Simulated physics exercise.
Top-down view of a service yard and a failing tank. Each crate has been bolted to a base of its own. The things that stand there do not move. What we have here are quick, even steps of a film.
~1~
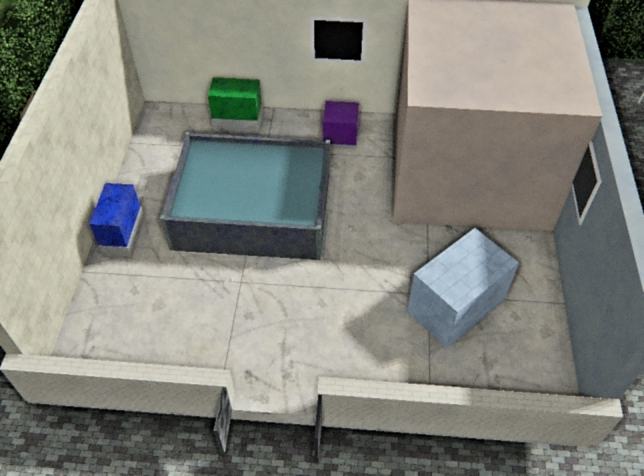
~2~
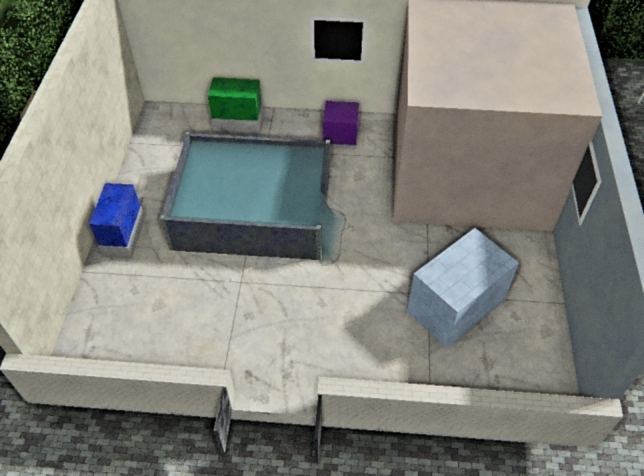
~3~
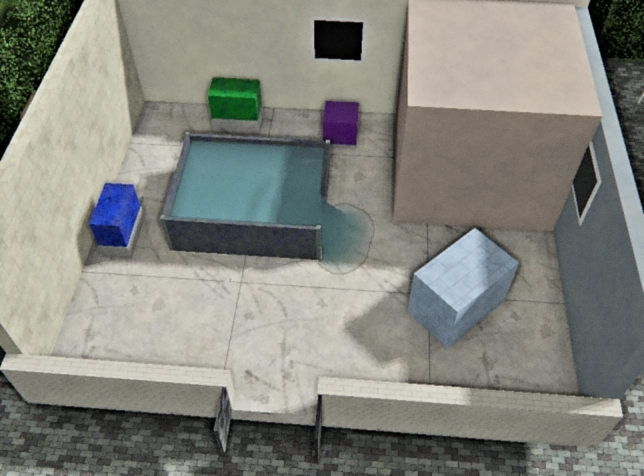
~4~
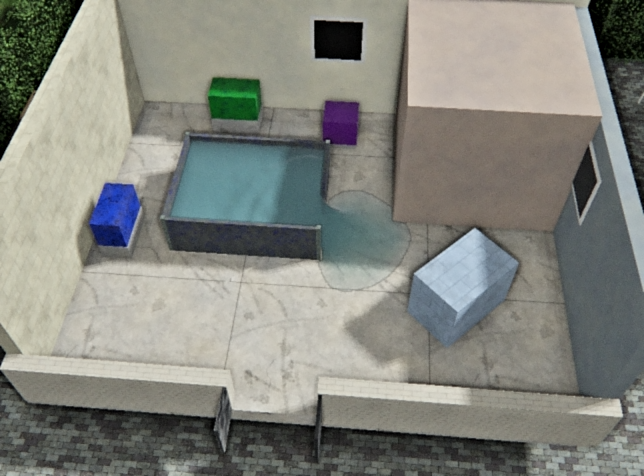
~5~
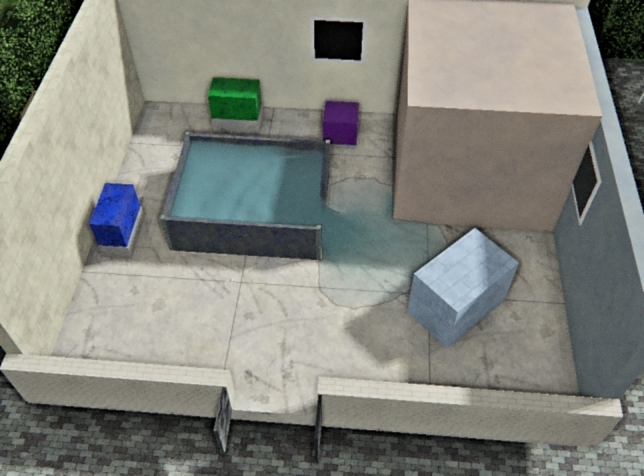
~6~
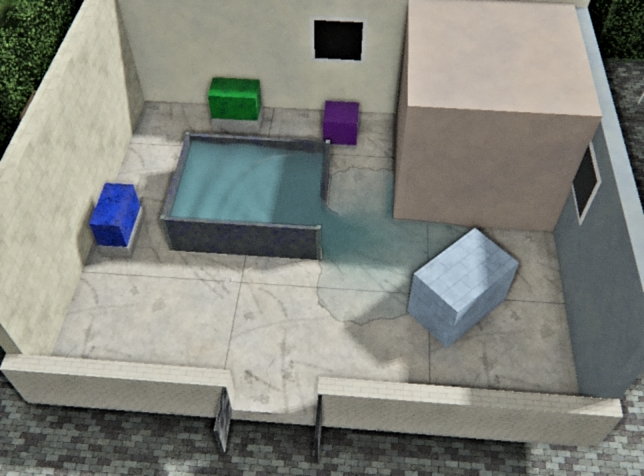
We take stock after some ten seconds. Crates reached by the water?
Outcome: The purple crate is not protected by its plinth; the green crate is protected by its plinth; the blue crate is protected by its plinth.
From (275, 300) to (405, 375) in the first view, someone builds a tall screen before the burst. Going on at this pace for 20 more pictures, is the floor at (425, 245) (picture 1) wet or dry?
At that place: Flooded.
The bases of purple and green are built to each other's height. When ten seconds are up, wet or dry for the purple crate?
The purple one is not reached.
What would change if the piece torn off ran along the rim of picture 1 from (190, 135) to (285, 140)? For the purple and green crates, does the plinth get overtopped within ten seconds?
First the purple crate: It gets reached; then the green crate: It gets reached.
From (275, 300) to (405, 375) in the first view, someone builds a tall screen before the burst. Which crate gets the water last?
The crate marked blue.
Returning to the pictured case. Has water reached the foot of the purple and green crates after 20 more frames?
My answer: Purple wet and green wet.
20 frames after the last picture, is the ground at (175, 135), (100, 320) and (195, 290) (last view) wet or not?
First spared, second spared, third spared.
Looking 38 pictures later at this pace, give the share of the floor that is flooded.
Near 80 in a hundred.
A moment on, water covers 25 % of the floor; the purple crate water round its plinth, the green crate not reached, the blue crate not reached.
Next, water covers 35 % of the floor; the purple crate water round its plinth, the green crate not reached, the blue crate not reached.
Then, water covers 50 % of the floor; the purple crate water round its plinth, the green crate water round its plinth, the blue crate not reached.
Later, water covers 80 % of the floor; the purple crate water round its plinth, the green crate water round its plinth, the blue crate not reached.
In the end, water covers 100 % of the floor; the purple crate was topped, the green crate stayed above the water, the blue crate stayed above the water.
